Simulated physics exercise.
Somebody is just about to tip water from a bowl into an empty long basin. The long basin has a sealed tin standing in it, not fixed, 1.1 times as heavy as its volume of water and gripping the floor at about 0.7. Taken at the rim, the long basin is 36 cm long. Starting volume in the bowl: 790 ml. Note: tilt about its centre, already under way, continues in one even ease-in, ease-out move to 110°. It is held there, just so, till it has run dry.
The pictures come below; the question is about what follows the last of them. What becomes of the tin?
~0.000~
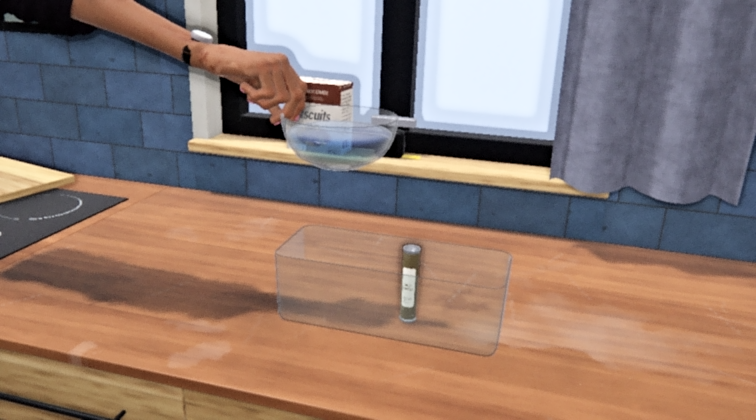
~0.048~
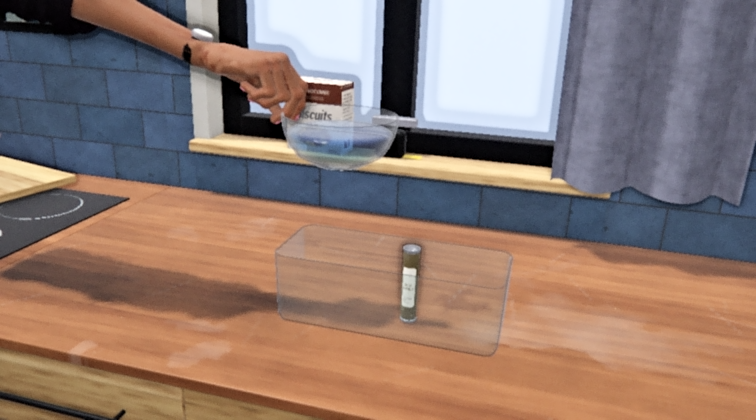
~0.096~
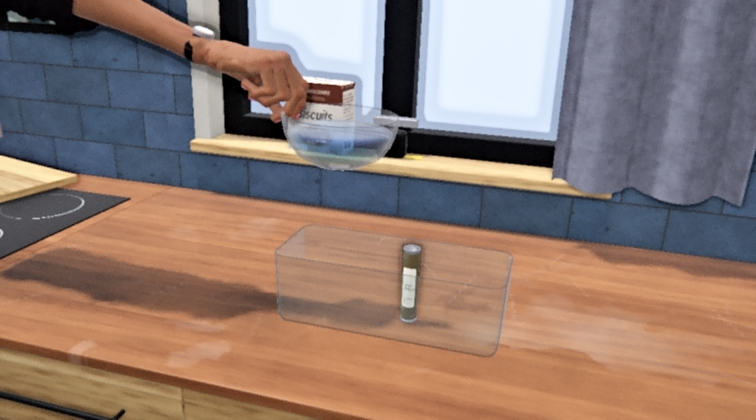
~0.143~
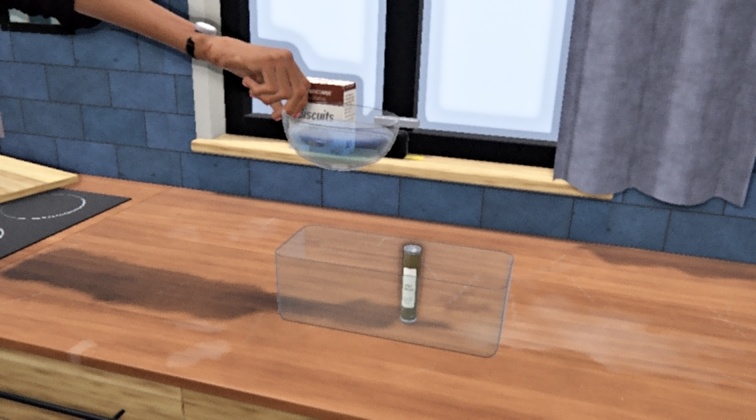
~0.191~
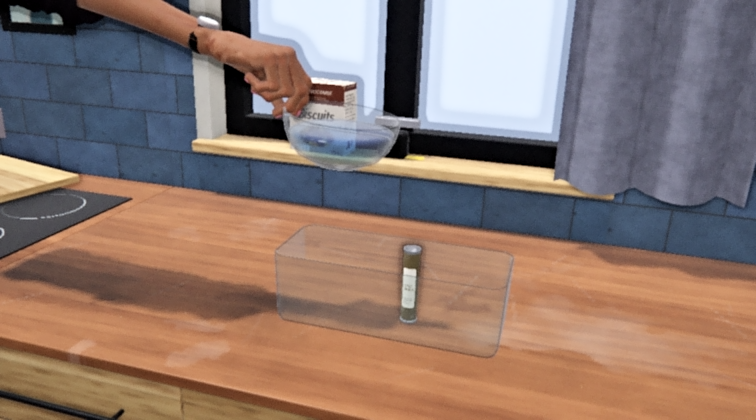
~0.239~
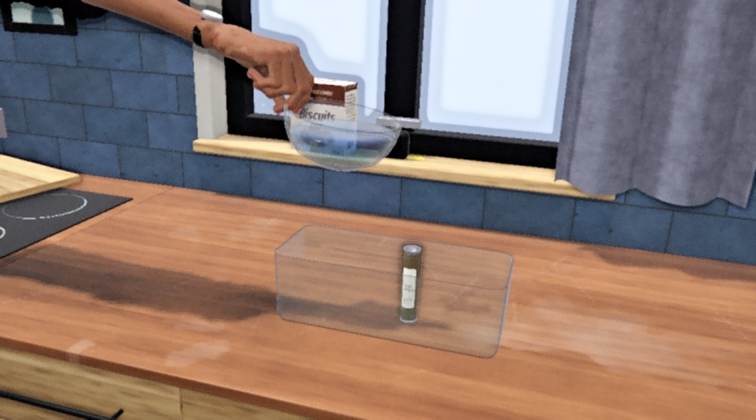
I'd say it will ride it out.
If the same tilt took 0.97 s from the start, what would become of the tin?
The tin stays on its base.
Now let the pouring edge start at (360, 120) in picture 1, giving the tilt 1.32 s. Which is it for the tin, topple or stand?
Result: Tin tipped over.
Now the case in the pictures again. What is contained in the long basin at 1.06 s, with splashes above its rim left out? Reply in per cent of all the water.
Some 88 percent of the total.
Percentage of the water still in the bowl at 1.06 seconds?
Near 2 percent, more or less.
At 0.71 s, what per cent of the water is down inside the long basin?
12 %, give or take.
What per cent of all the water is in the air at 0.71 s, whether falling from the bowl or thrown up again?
Estimate: About 36 % of all of it.
After 0.71 s the tilt is 62° and 52 per cent is still to pour; the tin stands where it began.
After 1.06 s the tilt is 100° and 2 per cent is still to pour; the tin stands where it began.
After 1.42 s the tilt is 110° and 0 per cent is still to pour; the tin stands where it began.
After 1.82 s the tilt is 110° and 0 per cent is still to pour; the tin stands where it began.
In the end the tin stands where it began.
